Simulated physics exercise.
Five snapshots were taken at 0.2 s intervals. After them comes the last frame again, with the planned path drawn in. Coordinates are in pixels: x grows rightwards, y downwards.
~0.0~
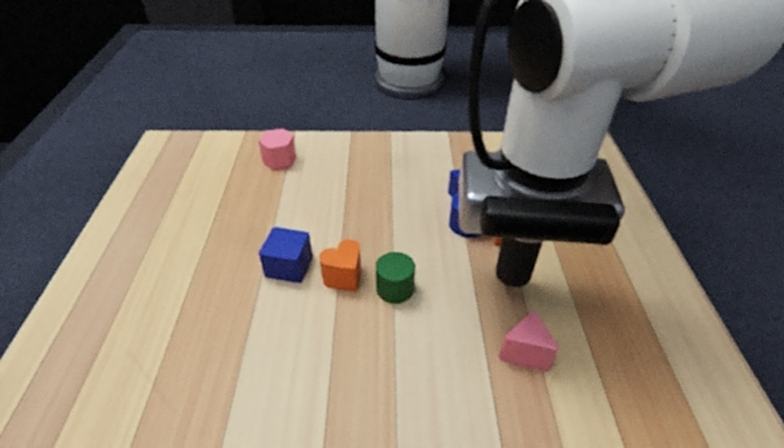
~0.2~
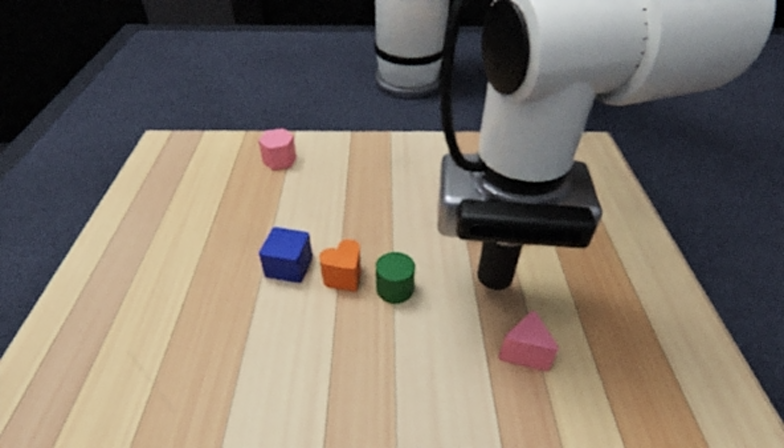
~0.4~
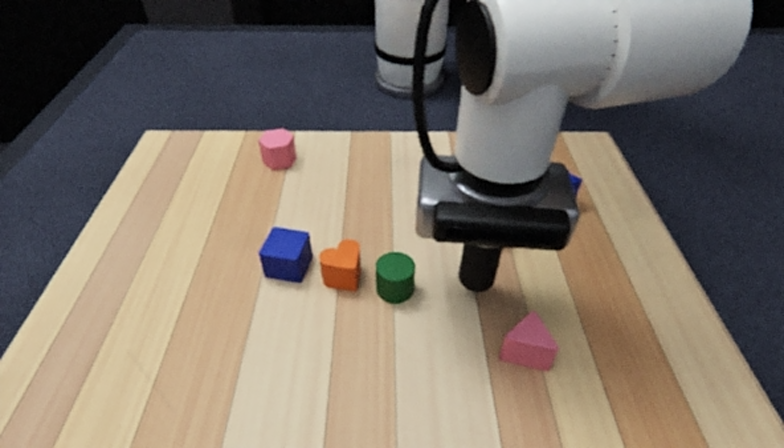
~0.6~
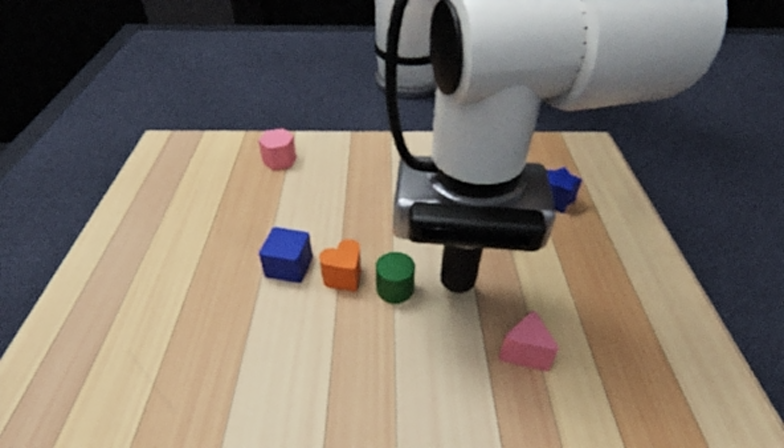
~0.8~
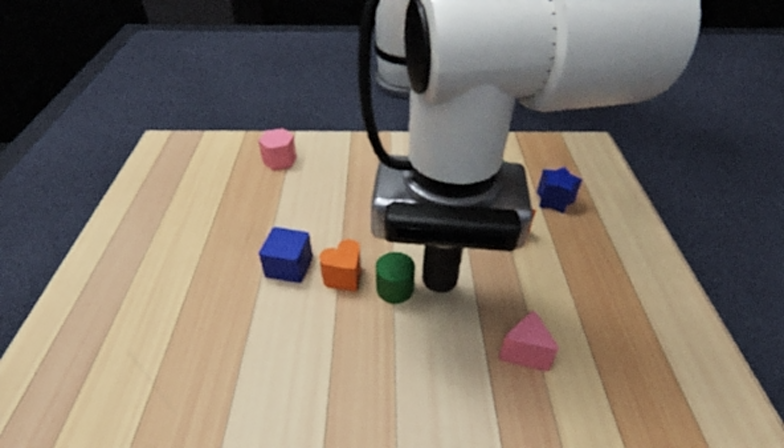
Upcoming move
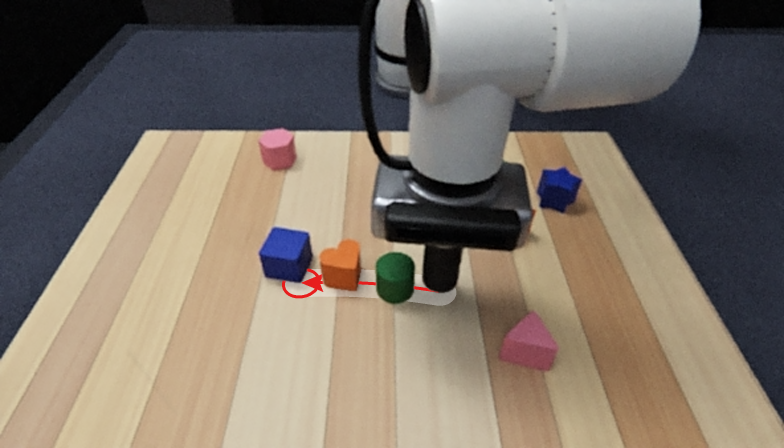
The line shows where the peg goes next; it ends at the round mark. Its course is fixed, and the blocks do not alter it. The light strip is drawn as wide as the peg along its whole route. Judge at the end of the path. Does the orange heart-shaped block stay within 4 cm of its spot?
That would be a no.
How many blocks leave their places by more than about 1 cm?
The answer will be at least three.
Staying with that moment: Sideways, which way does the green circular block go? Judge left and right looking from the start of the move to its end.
Slides left.
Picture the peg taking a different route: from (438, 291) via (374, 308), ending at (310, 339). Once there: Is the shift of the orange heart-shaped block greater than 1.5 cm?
Yes, I think so.
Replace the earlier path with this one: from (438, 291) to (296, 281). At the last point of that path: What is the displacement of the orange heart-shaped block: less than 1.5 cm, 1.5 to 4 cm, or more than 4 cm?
Result: Over 4 cm.
Drawn move, from (438, 291) through (393, 285) and (347, 283) to (301, 283).
The first path, step by step. One third of the way, peg at (392, 273); orange heart-shaped block at (323, 252), turned 30° clockwise; green circular block at (354, 265).
Two thirds of the way, peg at (345, 270); blue square at (272, 238); orange heart-shaped block at (309, 251), turned 40° clockwise; green circular block at (315, 281).
At the end, peg at (299, 271); blue square at (239, 230), turned 30° clockwise; orange heart-shaped block at (270, 246), turned 35° clockwise; green circular block at (292, 290); blue circular block still.
